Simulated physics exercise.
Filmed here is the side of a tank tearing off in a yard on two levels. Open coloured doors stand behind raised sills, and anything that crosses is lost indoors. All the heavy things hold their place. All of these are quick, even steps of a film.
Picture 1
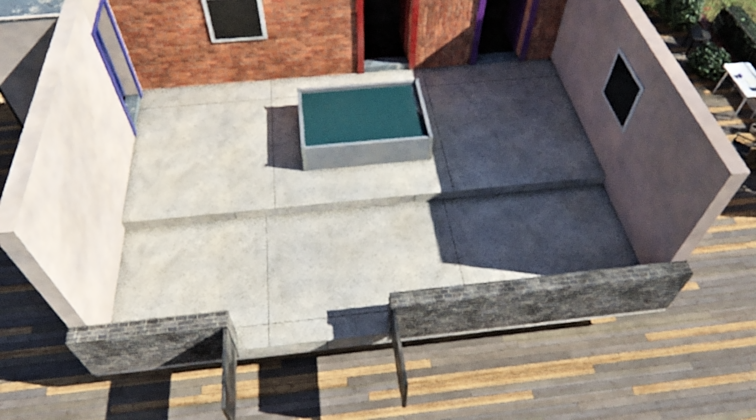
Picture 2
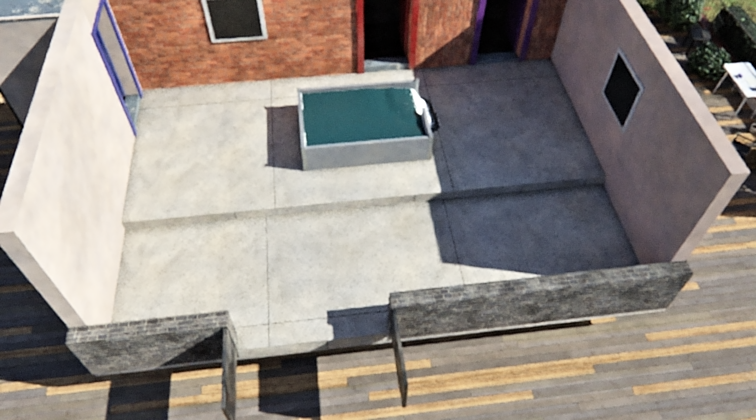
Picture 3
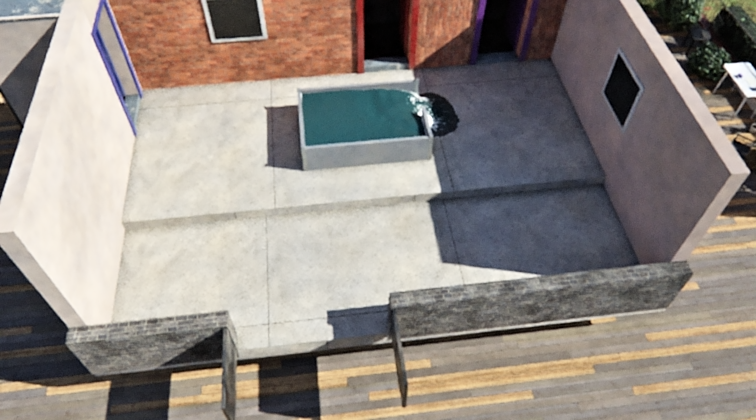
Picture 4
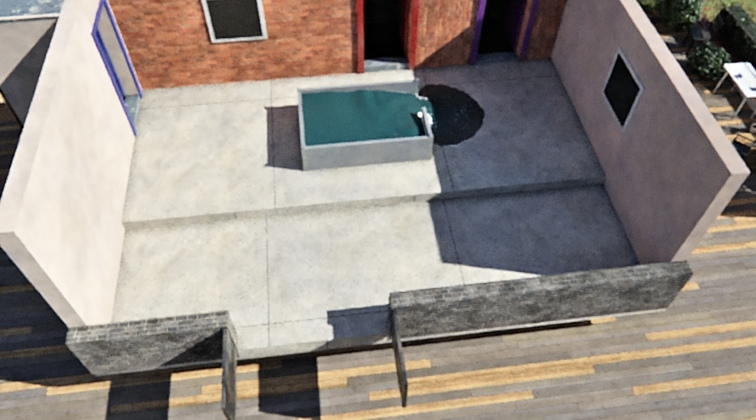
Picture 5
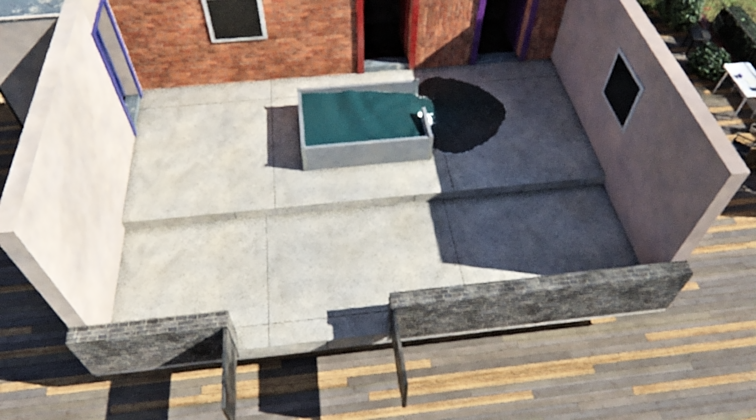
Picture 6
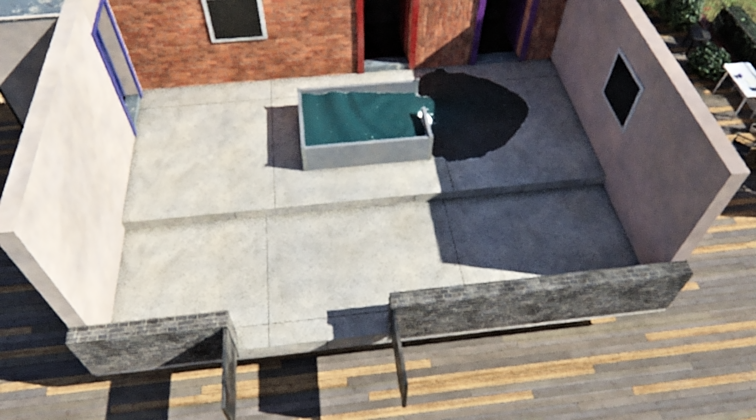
Water pours from the right end of an open tank and spreads rightward across the yard.
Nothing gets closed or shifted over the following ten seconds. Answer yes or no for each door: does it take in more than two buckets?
Blue door: No; red door: No; purple door: Yes.
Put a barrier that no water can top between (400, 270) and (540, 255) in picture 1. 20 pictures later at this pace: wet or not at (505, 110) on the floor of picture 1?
Result at that point: Inundated.
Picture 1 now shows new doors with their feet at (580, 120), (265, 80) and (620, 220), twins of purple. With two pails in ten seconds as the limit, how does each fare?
Well, the first one overshoots, the next doesn't reach it, and the last doesn't reach it.
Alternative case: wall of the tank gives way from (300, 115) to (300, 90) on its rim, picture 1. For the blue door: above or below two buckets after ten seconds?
Answer: Blue door crosses the line.
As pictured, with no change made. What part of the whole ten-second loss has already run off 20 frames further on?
Roughly 25 %.
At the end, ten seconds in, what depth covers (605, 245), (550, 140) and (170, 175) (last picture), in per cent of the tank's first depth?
Approx. values, in order: 18 %, 12 %, 0 %.
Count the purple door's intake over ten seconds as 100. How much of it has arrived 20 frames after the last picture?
It comes to around 30 percent of the ten-second total.
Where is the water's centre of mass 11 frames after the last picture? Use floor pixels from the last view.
My pick is pixel (421, 122).
A moment on, water covers 15 % of the floor; the blue door not reached, the red door not reached, the purple door wet at the sill, nothing in.
Next, water covers 20 % of the floor; the blue door not reached, the red door not reached, the purple door under two buckets in.
Then, water covers 25 % of the floor; the blue door not reached, the red door wet at the sill, nothing in, the purple door over two buckets in.
Later, water covers 35 % of the floor; the blue door not reached, the red door wet at the sill, nothing in, the purple door over two buckets in.
In the end, water covers 60 % of the floor; the blue door not reached, the red door wet at the sill, nothing in, the purple door far over two buckets in.
